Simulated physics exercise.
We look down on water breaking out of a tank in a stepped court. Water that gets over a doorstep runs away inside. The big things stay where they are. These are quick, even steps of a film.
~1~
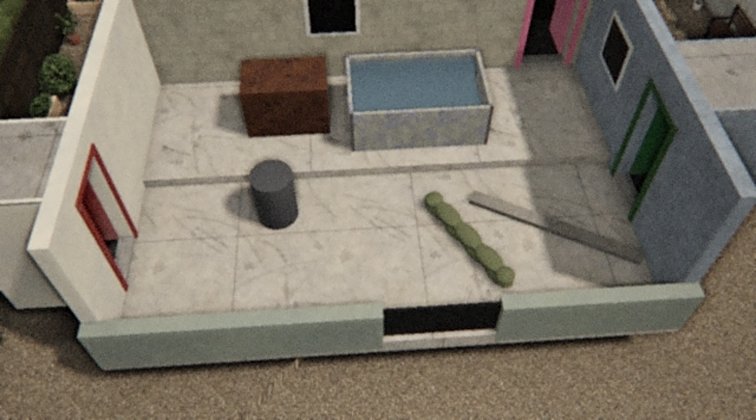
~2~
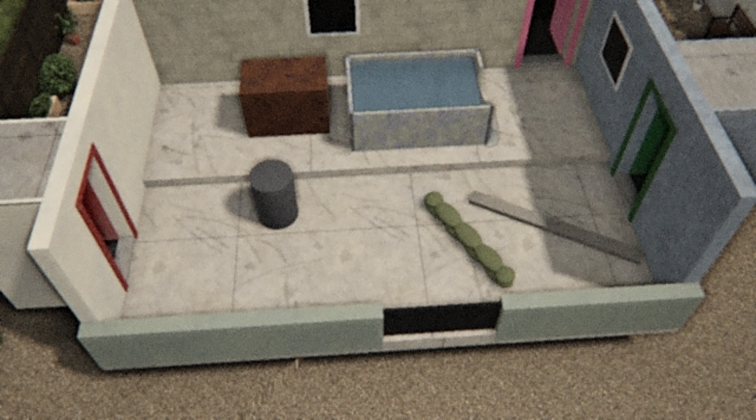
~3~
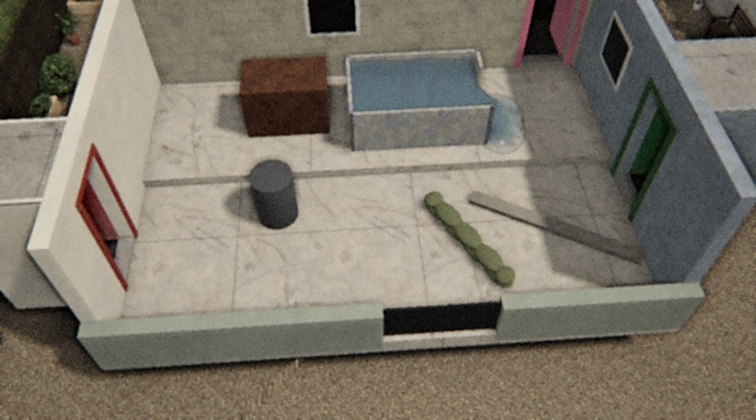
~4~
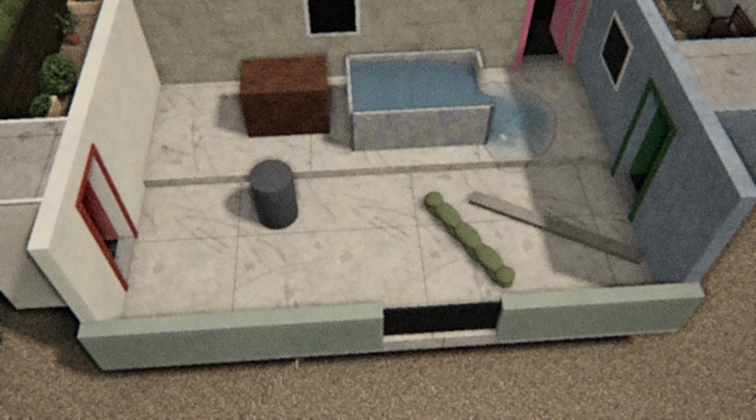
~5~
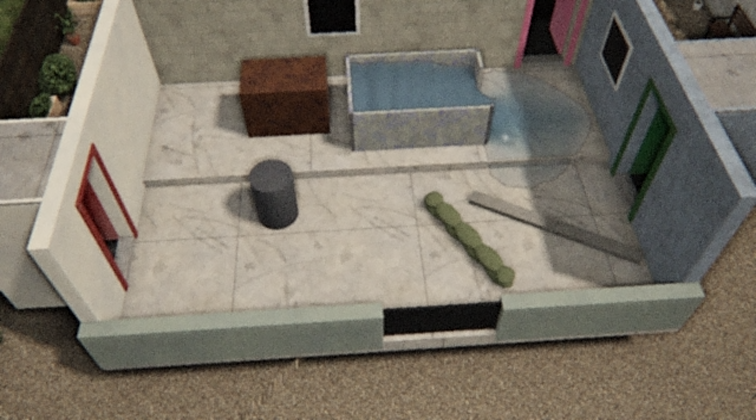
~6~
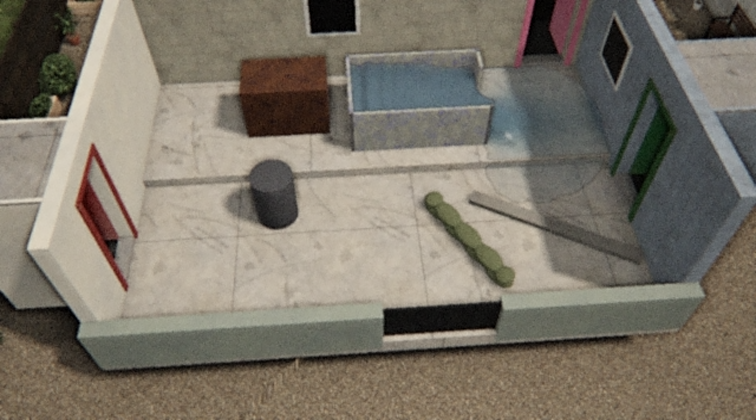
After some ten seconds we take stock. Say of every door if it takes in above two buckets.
In the end: The green door lets in a lot; the red door admits no more than that; the pink door lets in a lot.
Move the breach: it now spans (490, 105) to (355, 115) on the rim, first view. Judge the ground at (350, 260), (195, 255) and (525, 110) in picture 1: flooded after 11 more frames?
In that order: Flooded, free of water, free of water.
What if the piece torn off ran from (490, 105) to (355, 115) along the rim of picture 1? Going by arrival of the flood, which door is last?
The pink one.
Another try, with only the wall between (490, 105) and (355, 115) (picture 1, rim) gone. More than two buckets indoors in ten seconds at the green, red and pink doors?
My reading: The green one passes that mark, the red one floods, the pink one is under.
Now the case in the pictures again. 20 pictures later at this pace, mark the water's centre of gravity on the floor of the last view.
Near (506, 150).
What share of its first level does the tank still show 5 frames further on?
I make it 62 per cent.
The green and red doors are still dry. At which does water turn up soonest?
First comes the green-painted one.
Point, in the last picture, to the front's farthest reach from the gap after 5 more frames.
At about (642, 250).
A moment on, water covers 20 % of the floor; the green door under two buckets in, the red door not reached, the pink door under two buckets in.
Next, water covers 25 % of the floor; the green door over two buckets in, the red door not reached, the pink door over two buckets in.
Then, water covers 35 % of the floor; the green door over two buckets in, the red door not reached, the pink door far over two buckets in.
Later, water covers 70 % of the floor; the green door far over two buckets in, the red door not reached, the pink door far over two buckets in.
In the end, water covers 85 % of the floor; the green door far over two buckets in, the red door wet at the sill, nothing in, the pink door far over two buckets in.
